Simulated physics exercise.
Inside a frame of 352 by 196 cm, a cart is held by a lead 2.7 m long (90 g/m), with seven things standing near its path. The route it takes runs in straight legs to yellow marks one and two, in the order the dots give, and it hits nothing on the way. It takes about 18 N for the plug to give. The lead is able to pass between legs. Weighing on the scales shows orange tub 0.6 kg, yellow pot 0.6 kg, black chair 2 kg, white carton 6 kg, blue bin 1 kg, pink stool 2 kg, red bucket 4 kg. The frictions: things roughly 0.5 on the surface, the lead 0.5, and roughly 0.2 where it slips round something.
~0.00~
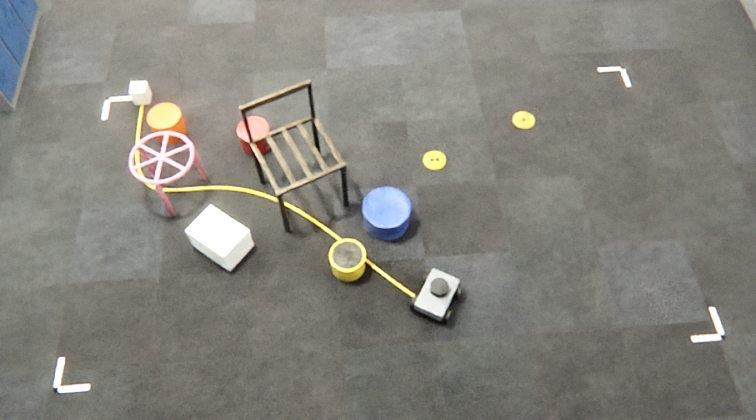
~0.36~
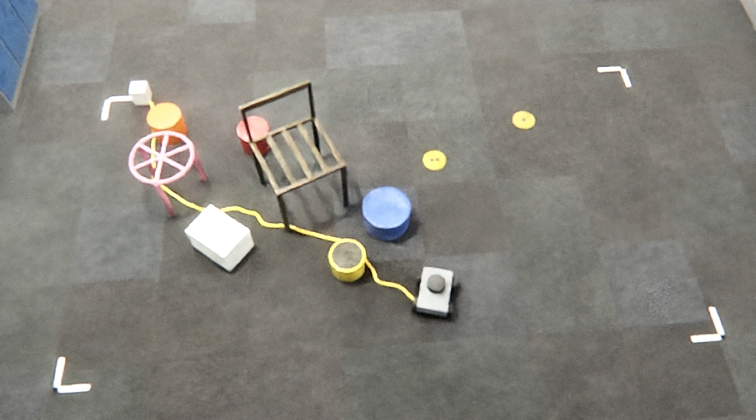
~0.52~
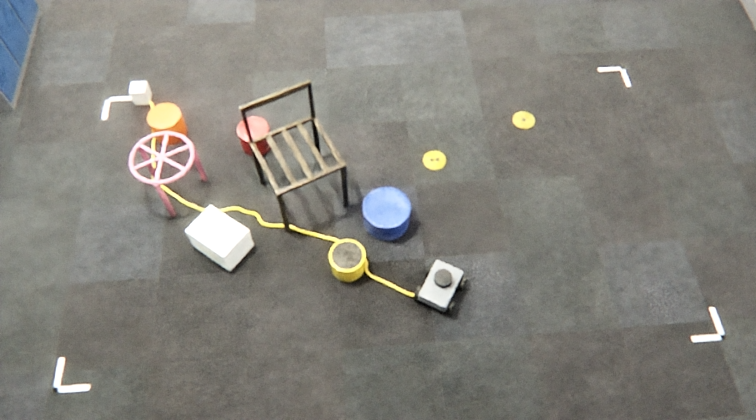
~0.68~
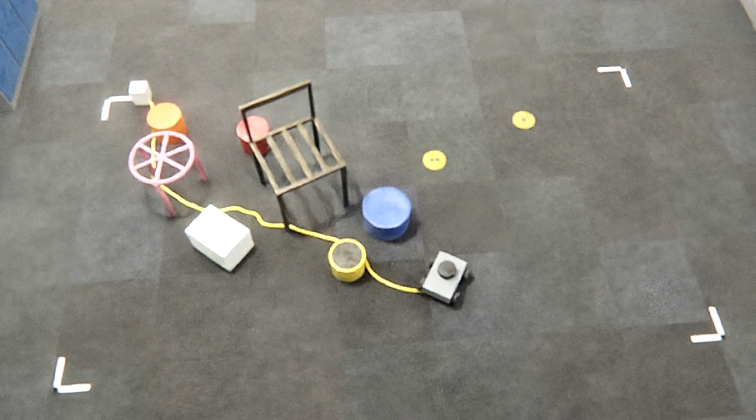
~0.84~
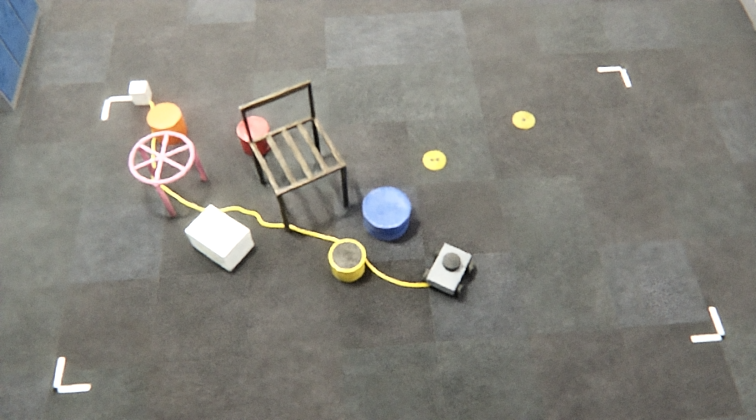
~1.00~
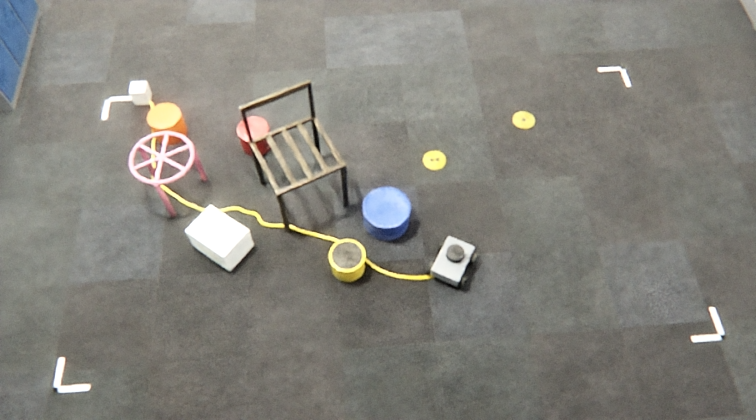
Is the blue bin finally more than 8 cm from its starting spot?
Yes.
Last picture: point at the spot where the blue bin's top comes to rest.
The top ends up close to (385, 136) in the last picture.
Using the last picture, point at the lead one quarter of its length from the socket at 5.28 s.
Pixel estimate: Near (314, 208).
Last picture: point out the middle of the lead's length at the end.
The halfway point sits near pixel (425, 193).
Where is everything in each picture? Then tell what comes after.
In the first frame, blue bin (387, 207); marks (524, 120) (435, 160); lead runs through (139, 127) (392, 281); cart (432, 307).
In the second frame, lead runs through (390, 284); cart (433, 305).
In the third frame, lead runs through (390, 285); cart (436, 298).
In the fourth frame, lead runs through (392, 285); cart (440, 290).
In the fifth frame, lead runs through (396, 282); cart (444, 281).
In the sixth frame, blue bin (387, 207); lead runs through (401, 277); cart (448, 273).
By 2.4 s, cart at (478, 207), 6 N at the fixed end; blue bin 6 cm off its start, pink stool 3 cm off its start.
By 3.8 s, cart at (501, 150), 16 N at the fixed end; blue bin 33 cm off its start, pink stool 20 cm off its start, orange tub 9 cm off its start.
By 5.3 s, cart at (490, 134), plug out; blue bin 51 cm off its start at (385, 136), pink stool 23 cm off its start at (198, 136), black chair 14 cm off its start at (304, 132).
By 6.7 s, cart at (435, 159), plug out; blue bin 51 cm off its start, pink stool 23 cm off its start, black chair 14 cm off its start.
By 7.1 s, cart at (435, 159), plug out; blue bin 51 cm off its start at (385, 136), pink stool 23 cm off its start at (198, 136), black chair 14 cm off its start at (304, 132), orange tub 10 cm off its start at (179, 109).
